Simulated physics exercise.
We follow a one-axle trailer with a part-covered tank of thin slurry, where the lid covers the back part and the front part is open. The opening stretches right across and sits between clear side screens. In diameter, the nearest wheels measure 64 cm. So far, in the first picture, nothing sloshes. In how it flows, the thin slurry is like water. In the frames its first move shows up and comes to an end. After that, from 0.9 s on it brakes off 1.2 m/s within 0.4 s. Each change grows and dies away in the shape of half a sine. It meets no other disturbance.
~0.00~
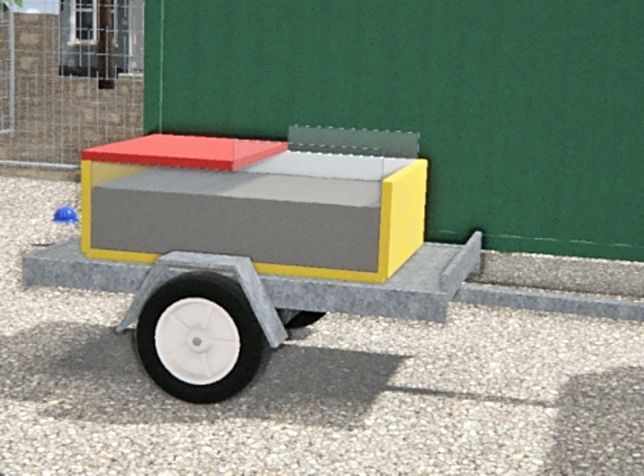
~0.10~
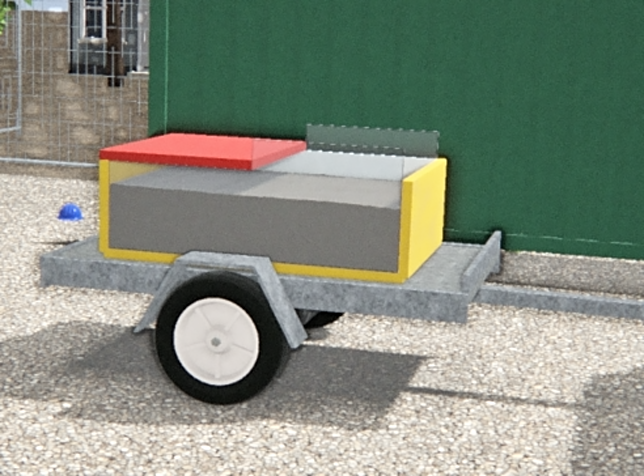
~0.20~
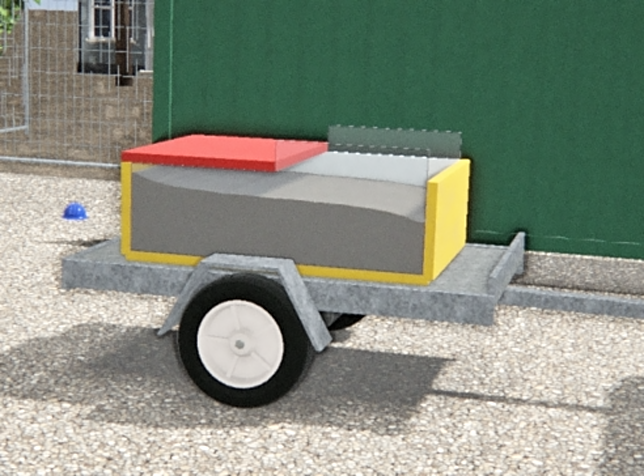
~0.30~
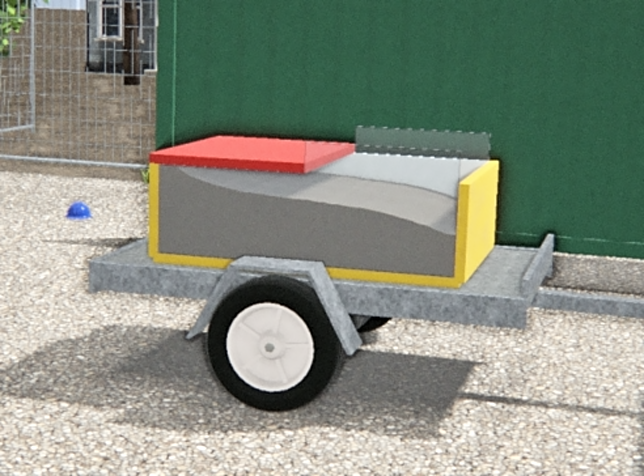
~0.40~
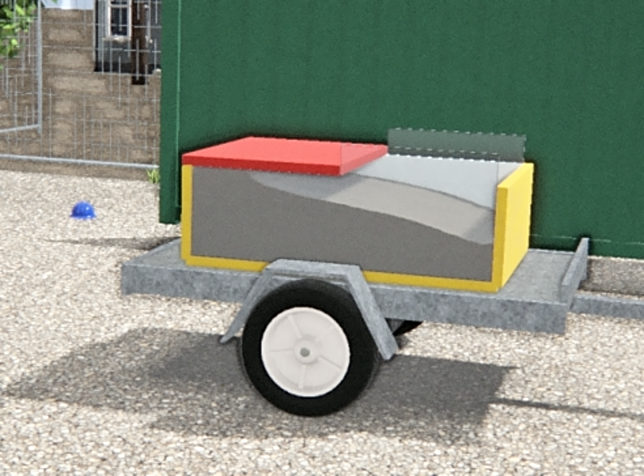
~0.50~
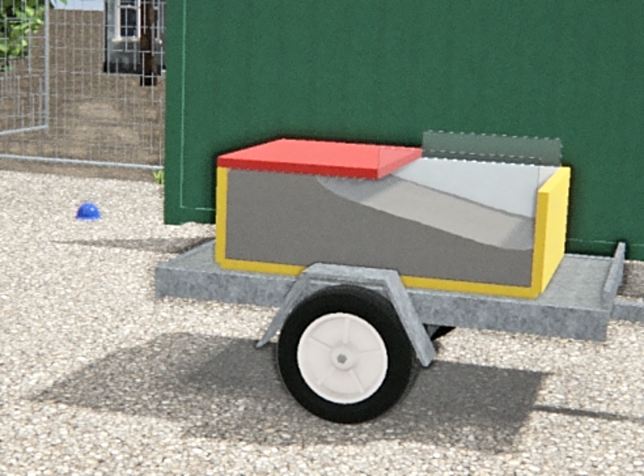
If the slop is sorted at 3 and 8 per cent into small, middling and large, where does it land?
It lands in large.
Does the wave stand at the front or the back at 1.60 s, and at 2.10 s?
First at the forward end, then at the rear end.
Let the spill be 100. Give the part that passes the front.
About 100 percent.
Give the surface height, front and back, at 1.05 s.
The surface sits near 32 cm in front and near 32 cm at the rear.
By 1.05 s the surface stands 32 cm at the back and 31 cm at the front; nothing has left.
By 1.60 s the surface stands 10 cm at the back and 48 cm at the front; 19 per cent is out, over the front.
By 2.10 s the surface stands 31 cm at the back and 27 cm at the front; 16 per cent is out, over the front.
By 4.18 s 16 per cent is out, over the front, 76 of 480 litres.
